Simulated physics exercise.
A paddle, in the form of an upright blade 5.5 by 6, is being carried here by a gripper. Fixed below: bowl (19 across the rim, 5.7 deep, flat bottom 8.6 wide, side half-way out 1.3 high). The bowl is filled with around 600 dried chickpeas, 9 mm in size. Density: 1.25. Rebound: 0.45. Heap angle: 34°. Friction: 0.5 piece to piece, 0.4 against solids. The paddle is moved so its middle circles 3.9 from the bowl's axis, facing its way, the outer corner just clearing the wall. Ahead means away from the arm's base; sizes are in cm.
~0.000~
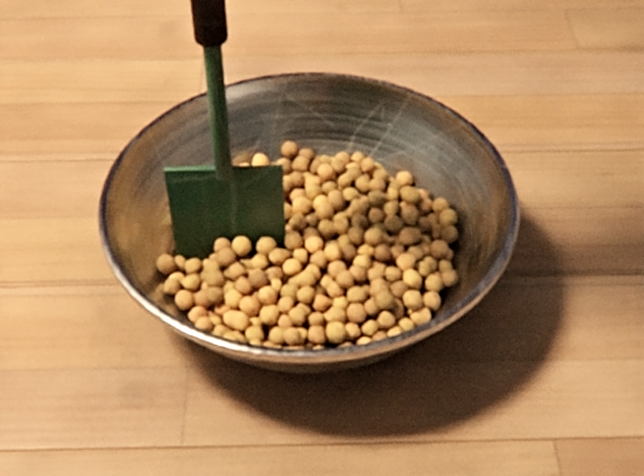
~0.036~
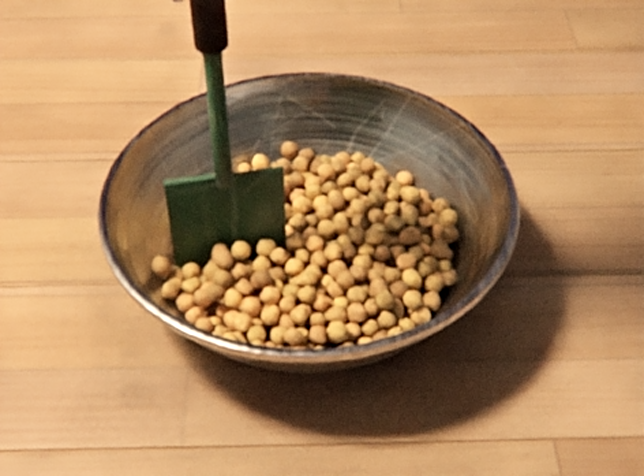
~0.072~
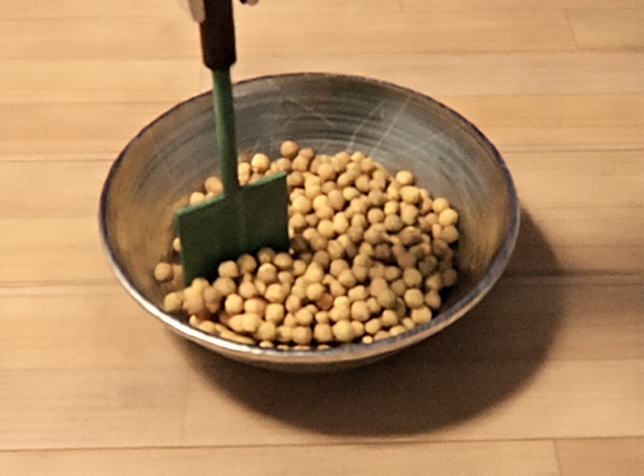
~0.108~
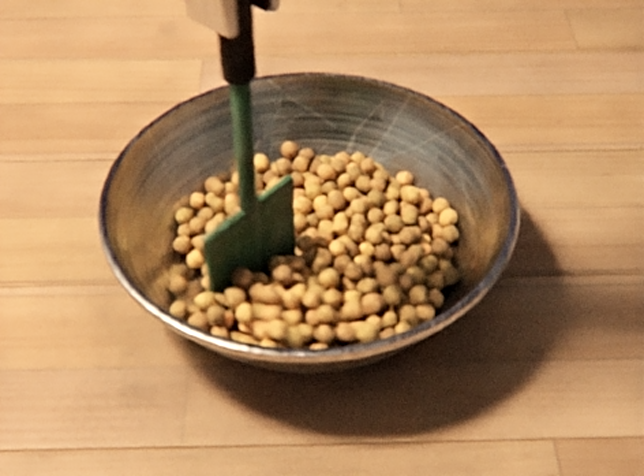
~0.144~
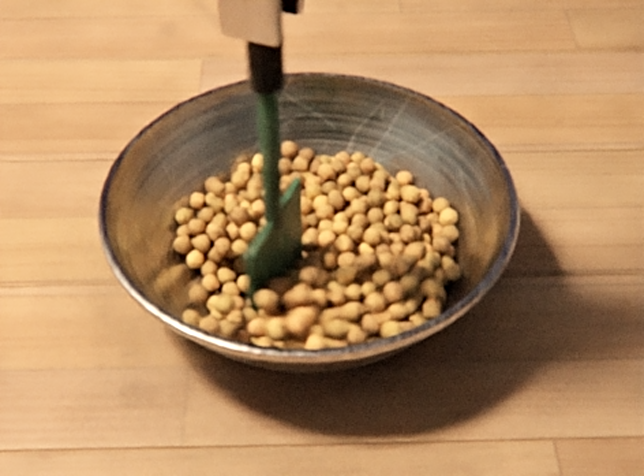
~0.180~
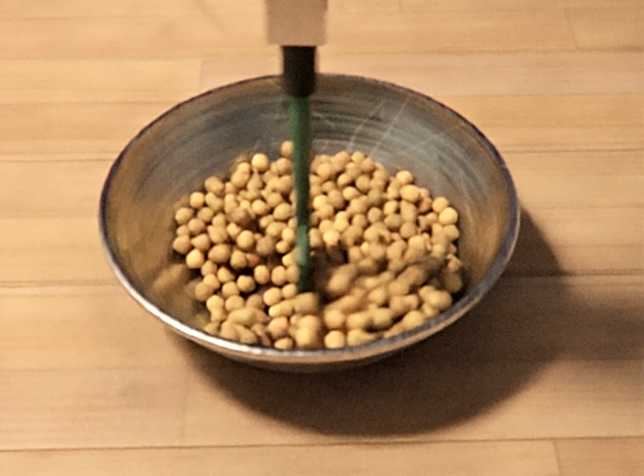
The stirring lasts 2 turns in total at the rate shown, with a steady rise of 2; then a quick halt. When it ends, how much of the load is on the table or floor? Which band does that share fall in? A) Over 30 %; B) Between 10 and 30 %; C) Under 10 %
C, under 10 %.
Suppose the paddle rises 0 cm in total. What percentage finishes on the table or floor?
Around 15 percent of it.
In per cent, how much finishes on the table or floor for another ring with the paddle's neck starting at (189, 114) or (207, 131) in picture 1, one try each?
Roughly 0 and 5 per cent.
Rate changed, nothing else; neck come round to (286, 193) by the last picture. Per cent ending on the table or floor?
I'd say near 5 per cent.
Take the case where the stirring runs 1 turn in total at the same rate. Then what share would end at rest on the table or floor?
Roughly 5 per cent would end up there.
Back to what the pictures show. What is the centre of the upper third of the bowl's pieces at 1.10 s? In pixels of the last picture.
The centre lies near (344, 209) in the last picture.
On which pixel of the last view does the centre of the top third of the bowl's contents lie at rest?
The centre sits around (316, 224) in the last picture.
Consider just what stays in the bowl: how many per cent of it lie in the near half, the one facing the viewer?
About 50 per cent.
After 0.64 s, 335° round, highest piece 8 above the table; 578 in the bowl, 24 on the table or floor, 1 in flight or on the tool.
After 1.10 s, 225° round, highest piece 6 above the table; 574 in the bowl, 29 on the table or floor.
After 1.53 s, 0° round, highest piece 5 above the table; 574 in the bowl, 29 on the table or floor.
After 2.23 s, 0° round, highest piece 5 above the table; 574 in the bowl, 29 on the table or floor.
In the end, 574 in the bowl, 29 on the table or floor. That is 5 % on the table or floor.
